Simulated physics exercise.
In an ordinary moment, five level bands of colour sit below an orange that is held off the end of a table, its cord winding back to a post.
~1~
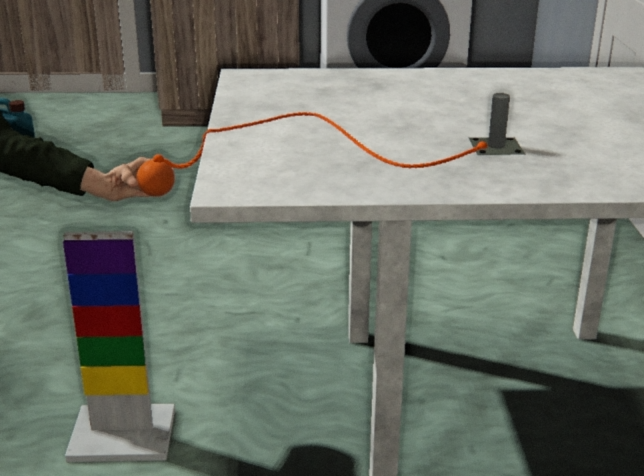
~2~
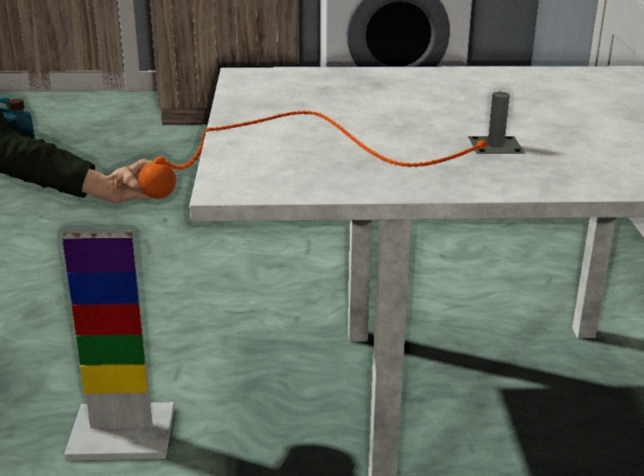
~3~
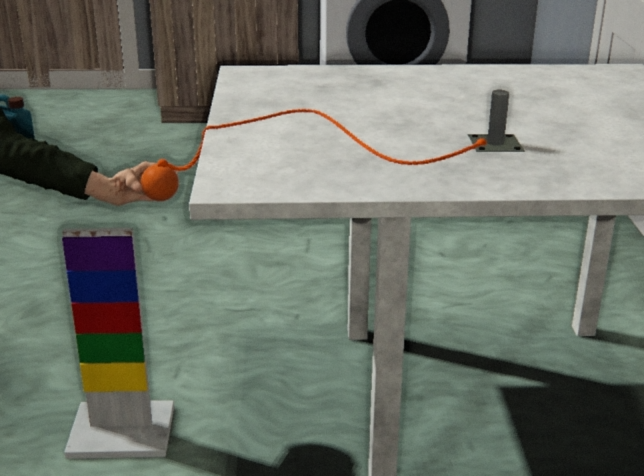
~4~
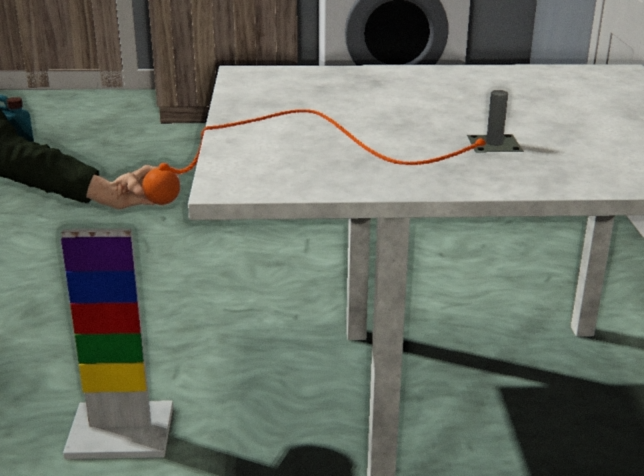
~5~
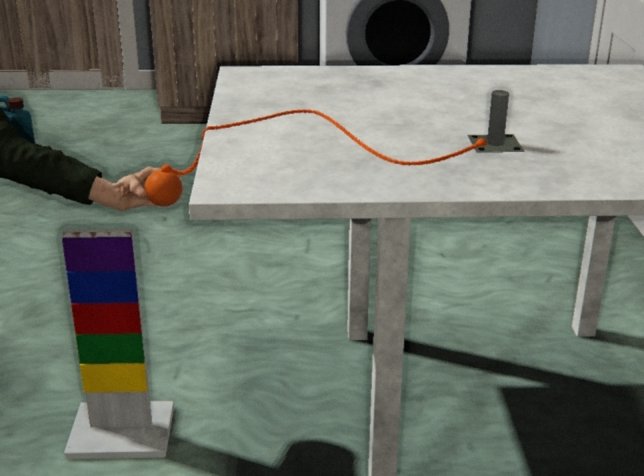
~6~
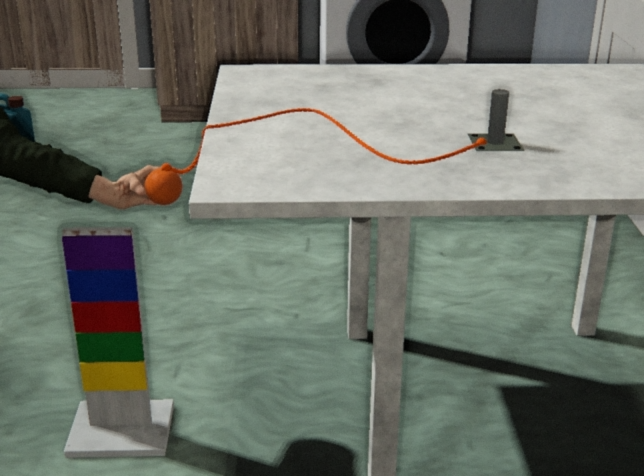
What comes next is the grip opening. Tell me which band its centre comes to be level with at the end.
Its centre comes to be level with the red band.
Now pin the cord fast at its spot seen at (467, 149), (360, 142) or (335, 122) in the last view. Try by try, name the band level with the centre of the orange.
Going through them one at a time, the answers are red; blue; purple.
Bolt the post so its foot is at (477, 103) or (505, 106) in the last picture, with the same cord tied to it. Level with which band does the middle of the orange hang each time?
Going case by case, it's red and then blue.
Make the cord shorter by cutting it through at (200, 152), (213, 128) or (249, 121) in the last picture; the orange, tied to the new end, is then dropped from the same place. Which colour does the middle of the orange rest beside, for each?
Lab note - try 1: Blue; try 2: Purple; try 3: Above them all.
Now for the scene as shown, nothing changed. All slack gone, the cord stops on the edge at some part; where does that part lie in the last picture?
Near (311, 111).
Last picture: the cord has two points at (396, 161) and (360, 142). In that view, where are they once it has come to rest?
First one close to (371, 141), second close to (310, 141).
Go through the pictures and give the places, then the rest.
The first frame shows orange (156, 178); purple (100, 258); blue (103, 291); red (107, 322); green (111, 353); yellow (115, 382).
The second frame shows orange (158, 180); cord through (456, 156) (381, 158) (344, 131) (294, 114) (223, 128).
The third frame shows orange (160, 182).
The fourth frame shows orange (161, 186); cord through (454, 154) (380, 156) (343, 130) (292, 112) (222, 127).
The fifth frame shows orange (164, 188).
The sixth frame shows orange (164, 187); cord through (455, 154) (381, 155) (344, 129) (293, 111) (223, 126).
A little later, orange near (251, 312); level with blue.
Next, orange near (192, 328); level with red.
When it is over, orange near (206, 333); level with red. Its middle rests at the red band.
